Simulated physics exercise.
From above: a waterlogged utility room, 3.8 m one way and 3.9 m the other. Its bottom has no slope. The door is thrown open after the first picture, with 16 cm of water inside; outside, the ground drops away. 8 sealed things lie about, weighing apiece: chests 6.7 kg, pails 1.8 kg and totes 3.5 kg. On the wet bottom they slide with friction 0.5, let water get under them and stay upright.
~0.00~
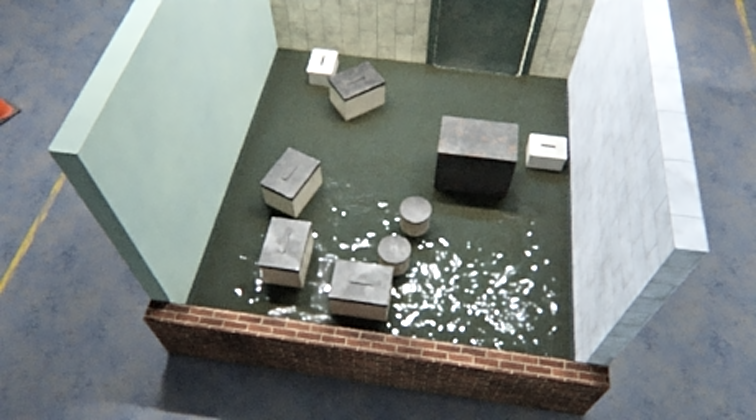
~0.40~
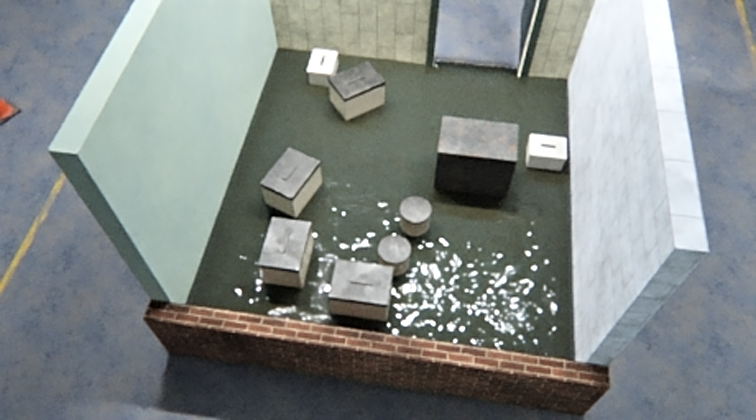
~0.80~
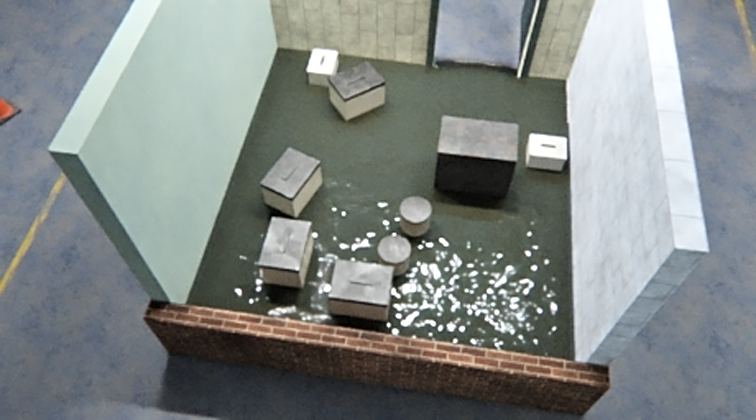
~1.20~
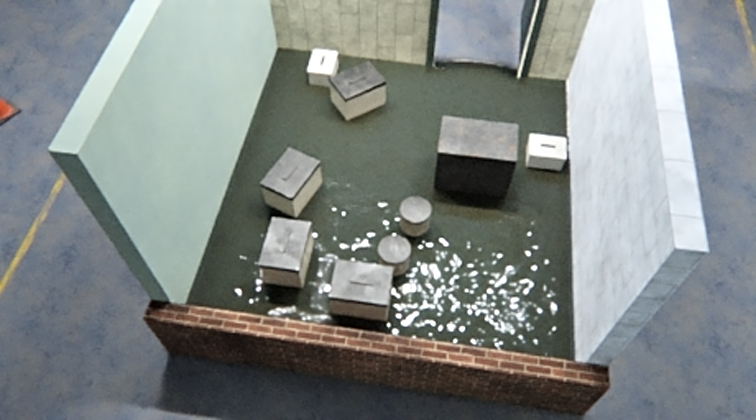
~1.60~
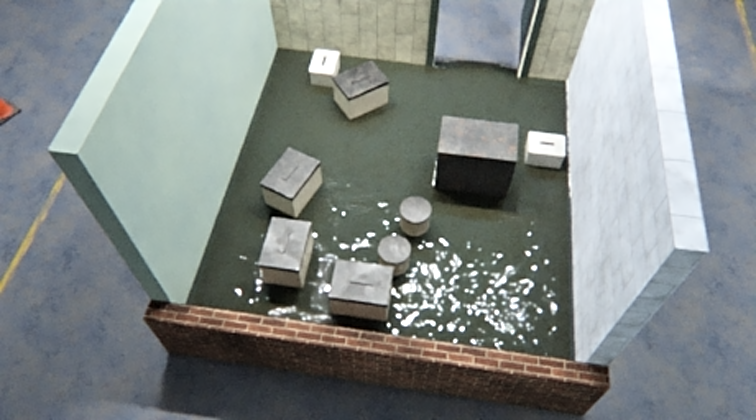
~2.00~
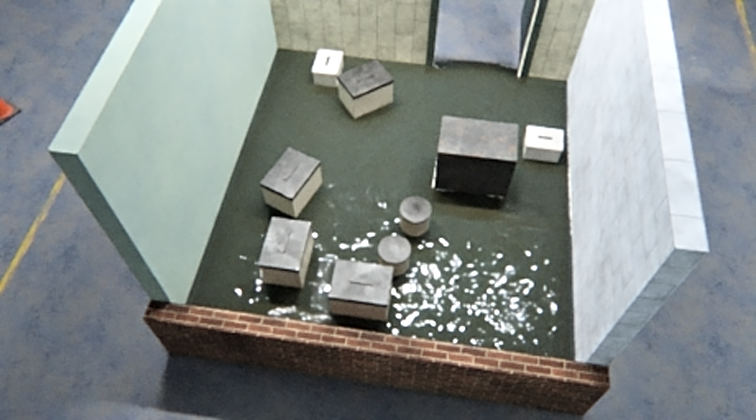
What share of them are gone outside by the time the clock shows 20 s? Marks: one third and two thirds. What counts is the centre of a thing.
From a third to two thirds of them leave.
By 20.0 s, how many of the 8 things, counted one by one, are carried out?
I get 3.
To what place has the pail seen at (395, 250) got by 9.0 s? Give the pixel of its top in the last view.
By then the top sits at about (401, 224).
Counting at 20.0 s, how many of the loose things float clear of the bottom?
Total: 5.
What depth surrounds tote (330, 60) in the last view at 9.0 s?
I'd say some 10 cm.
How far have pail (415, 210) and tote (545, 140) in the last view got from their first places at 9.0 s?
In order: 80 cm, then washed out.
After 4.0 s 0 of 8 are out; 8 afloat.
After 9.0 s 2 of 8 are out; 6 afloat.
After 16.0 s 3 of 8 are out; 5 afloat.
After 20.0 s 3 of 8 are out; 5 afloat.
